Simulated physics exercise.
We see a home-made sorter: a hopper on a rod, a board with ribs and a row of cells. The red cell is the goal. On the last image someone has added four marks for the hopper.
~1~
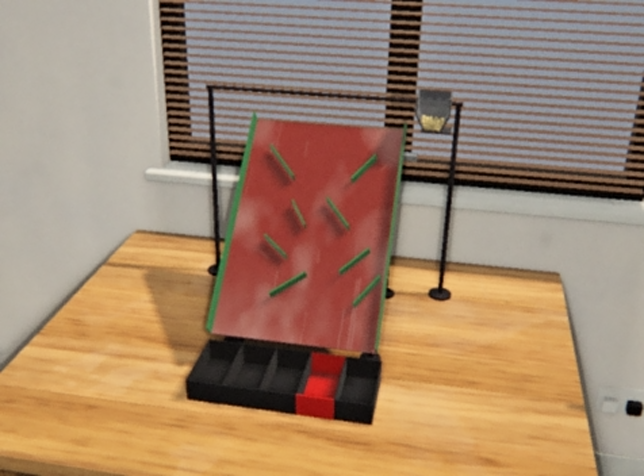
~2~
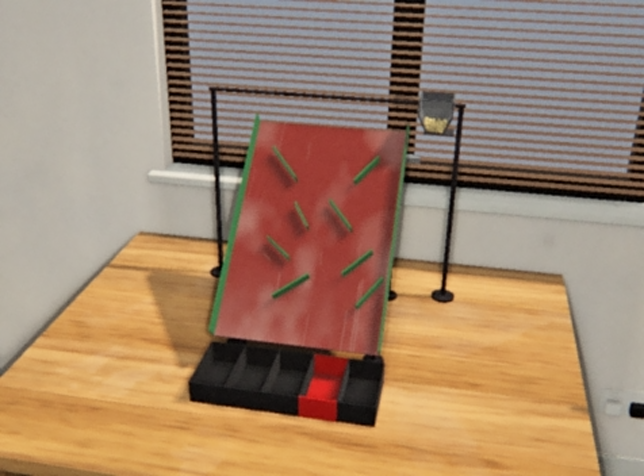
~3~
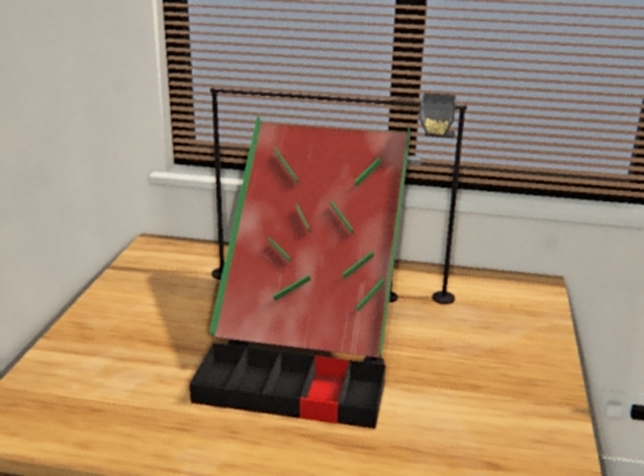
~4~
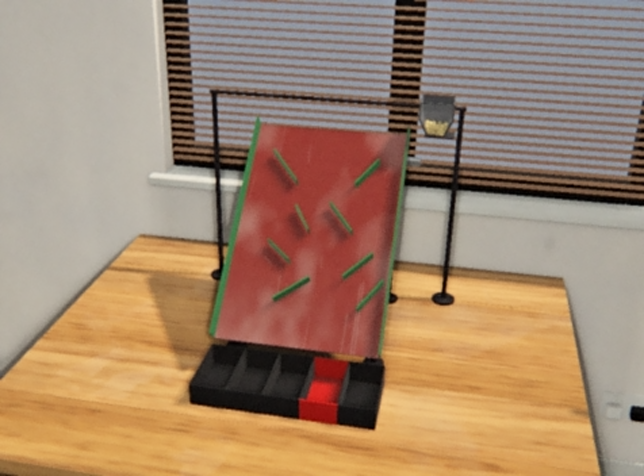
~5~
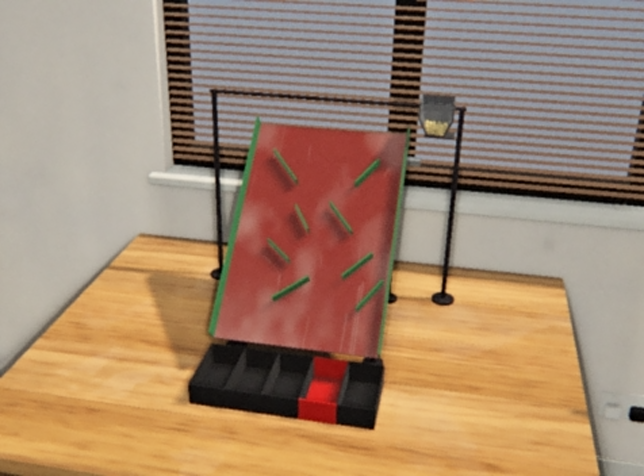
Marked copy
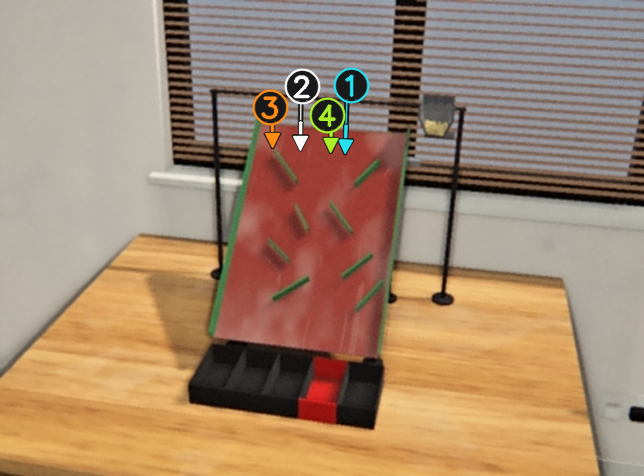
We see a tilted red board with green ribs above a row of black cells, one of them red, on a wooden table; a small hopper hangs on a rod, and nothing moves except a slight shift of the view.
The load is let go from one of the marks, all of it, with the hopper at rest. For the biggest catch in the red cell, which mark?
2 beats the others.
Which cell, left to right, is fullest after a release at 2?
The fourth from the left.
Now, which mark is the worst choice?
The answer is 3.
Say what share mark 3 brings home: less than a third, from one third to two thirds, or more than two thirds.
It is less than a third.
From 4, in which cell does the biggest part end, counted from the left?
The fourth from the left.
On the marked copy, mark 1 meets the board at (345, 148); mark 2 meets the board at (300, 145); mark 3 meets the board at (272, 142); mark 4 meets the board at (330, 147).
Choosing 1, close to half in the red cell, close to half in other cells, only a few outside the box.
Choosing 2, the bulk in the red cell, only a few in other cells, a small share outside the box.
Choosing 3, close to a quarter in the red cell, close to two thirds in other cells, a small share outside the box.
Choosing 4, close to half in the red cell, close to half in other cells, only a few outside the box.
